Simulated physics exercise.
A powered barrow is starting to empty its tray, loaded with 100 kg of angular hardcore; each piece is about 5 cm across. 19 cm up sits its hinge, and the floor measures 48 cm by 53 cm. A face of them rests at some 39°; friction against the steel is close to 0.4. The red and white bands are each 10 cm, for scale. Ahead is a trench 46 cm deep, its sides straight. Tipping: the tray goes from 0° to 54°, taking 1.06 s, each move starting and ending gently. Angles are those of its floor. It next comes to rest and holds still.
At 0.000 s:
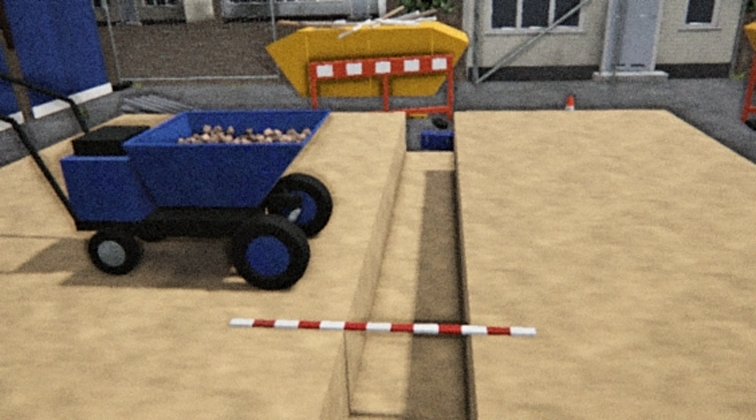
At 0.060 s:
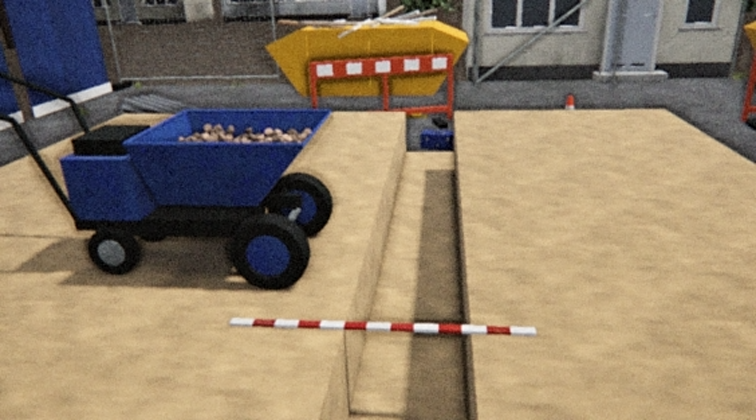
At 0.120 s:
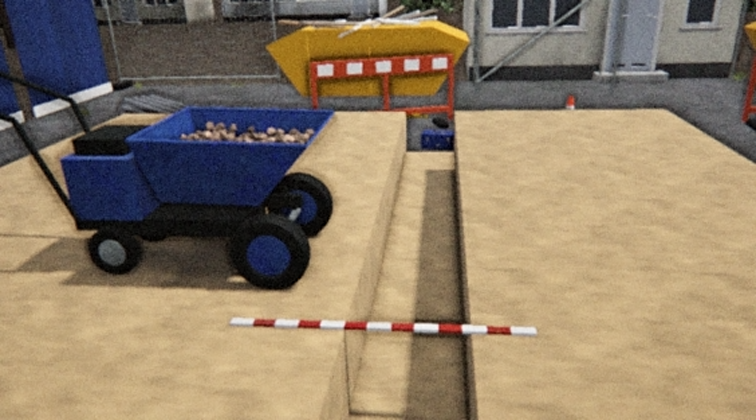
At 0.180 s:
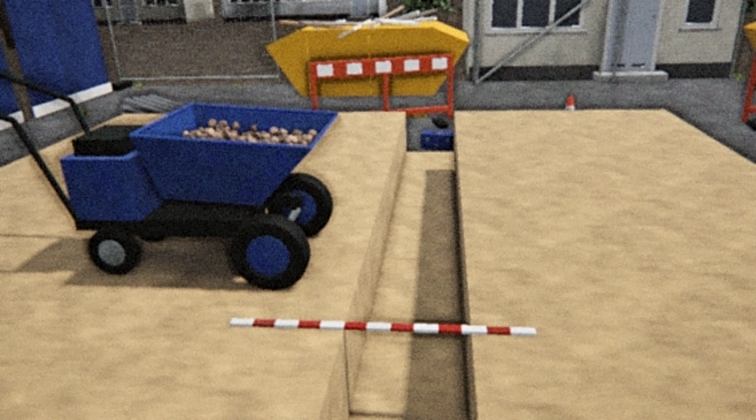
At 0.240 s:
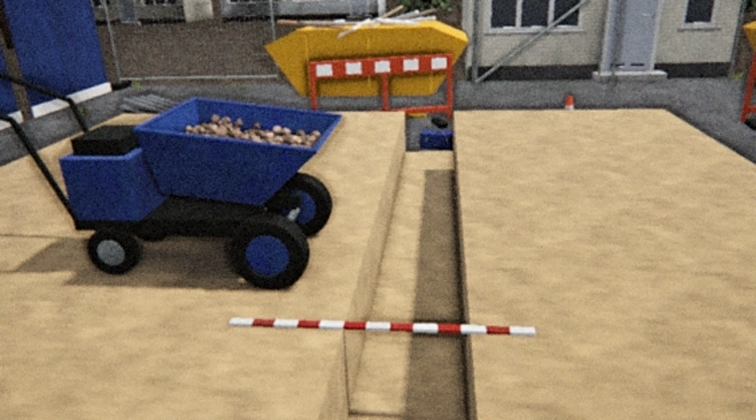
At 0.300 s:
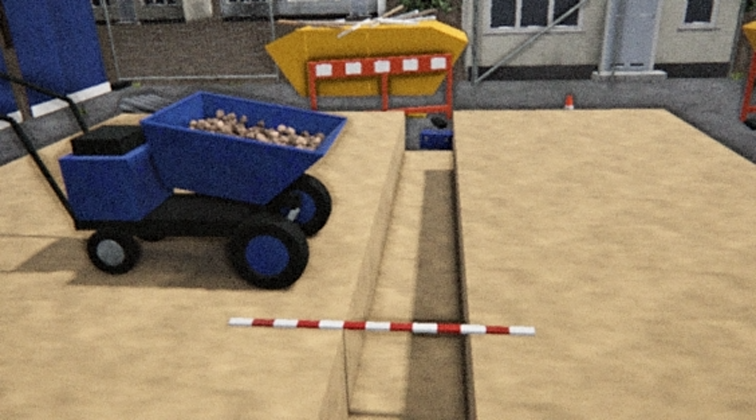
Blue powered barrow beside a narrow trench slowly tilting its stone-filled tray forward to the right, its wheels staying still.
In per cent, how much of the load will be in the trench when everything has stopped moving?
Around 3 per cent of it.
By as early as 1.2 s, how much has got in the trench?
Close to 0 per cent at that time.
After 0.8 s the floor is at 46°; 100 % in the tray; the foremost stones are at (353, 194).
After 1.2 s the floor is at 54°; 100 % in the tray; the foremost stones are at (381, 197).
After 1.5 s the floor is at 54°; 98 % in the tray, 2 % in the trench; the foremost stones are at (423, 253).
After 3.5 s the floor is at 54°; 97 % in the tray, 3 % in the trench; the foremost stones are at (454, 340).
